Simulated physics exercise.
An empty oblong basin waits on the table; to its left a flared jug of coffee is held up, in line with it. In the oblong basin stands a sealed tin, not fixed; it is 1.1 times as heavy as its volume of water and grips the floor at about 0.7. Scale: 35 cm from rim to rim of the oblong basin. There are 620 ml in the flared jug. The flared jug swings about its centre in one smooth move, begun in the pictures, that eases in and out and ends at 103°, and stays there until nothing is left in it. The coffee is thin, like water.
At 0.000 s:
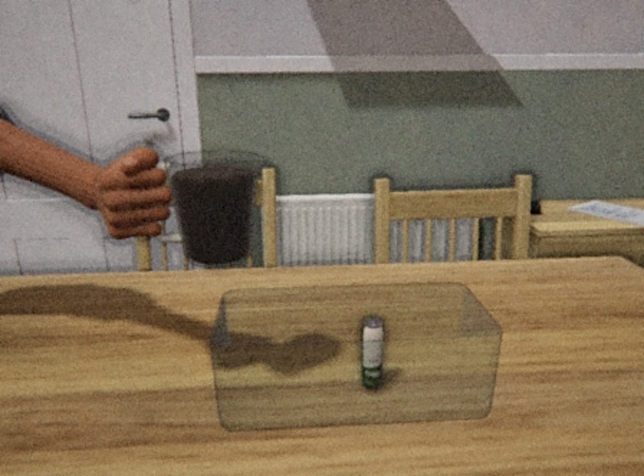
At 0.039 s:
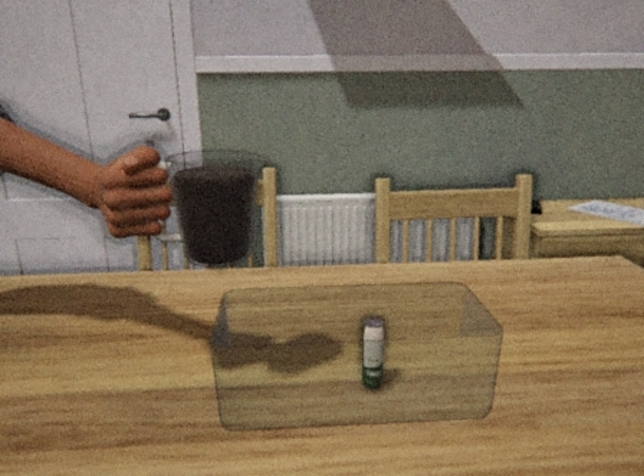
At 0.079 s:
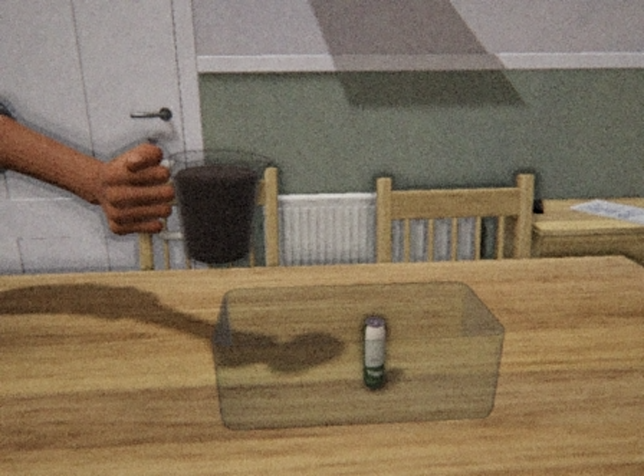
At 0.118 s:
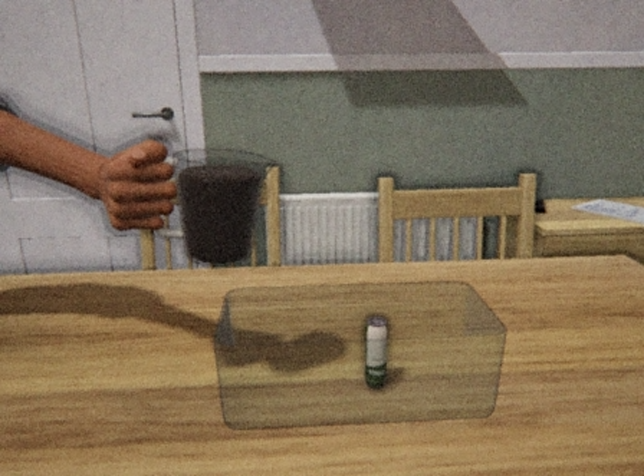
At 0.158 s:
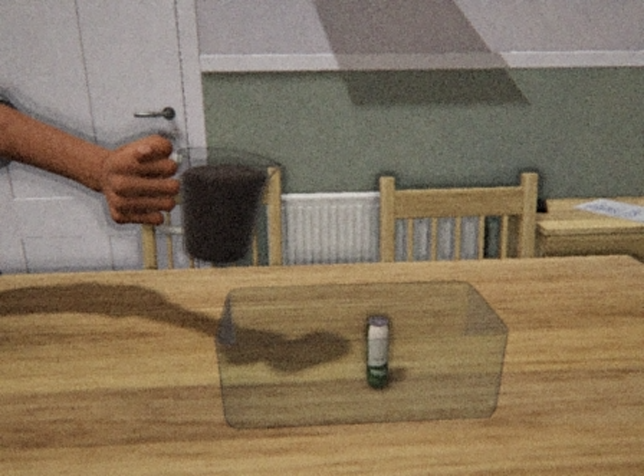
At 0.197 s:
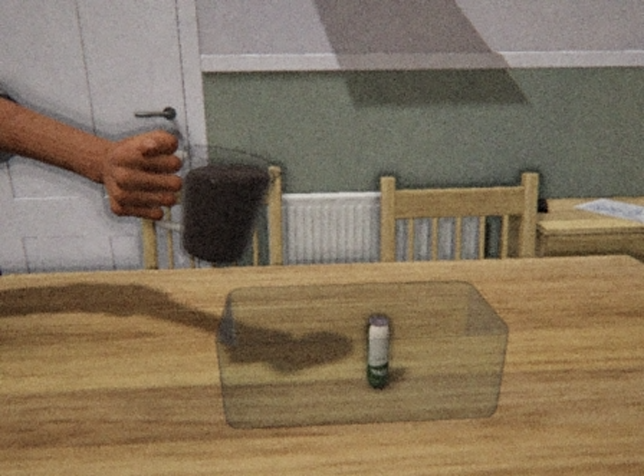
The clip opens on a hand at the left holding a flared jug of dark coffee upright above a wooden table, where a small tin shows through a clear oblong basin. The hand rises slightly as the jug leans a little to the right, the coffee staying inside it.
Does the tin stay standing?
The tin remains upright.
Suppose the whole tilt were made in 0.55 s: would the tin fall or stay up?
The tin keeps standing.
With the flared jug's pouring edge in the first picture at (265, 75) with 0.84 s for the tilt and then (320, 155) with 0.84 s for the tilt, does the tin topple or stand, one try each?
First it goes over; then it goes over.
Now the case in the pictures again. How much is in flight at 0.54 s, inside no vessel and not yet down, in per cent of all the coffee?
Near 20 in a hundred.
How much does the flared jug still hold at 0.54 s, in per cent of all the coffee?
Some 74 per cent.
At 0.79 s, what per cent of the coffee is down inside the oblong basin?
Near 56 in a hundred.
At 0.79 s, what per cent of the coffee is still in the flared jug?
About 22 per cent.
Then, 0.54 s in, the tilt is 74° and 75 per cent is still to pour; the tin stands where it began.
Then, 0.79 s in, the tilt is 102° and 23 per cent is still to pour; the tin stands where it began.
Then, 1.05 s in, the tilt is 103° and 2 per cent is still to pour; the tin stands where it began.
Then, 1.34 s in, the tilt is 103° and 0 per cent is still to pour; the tin stands where it began.
Finally, the tin stands where it began.
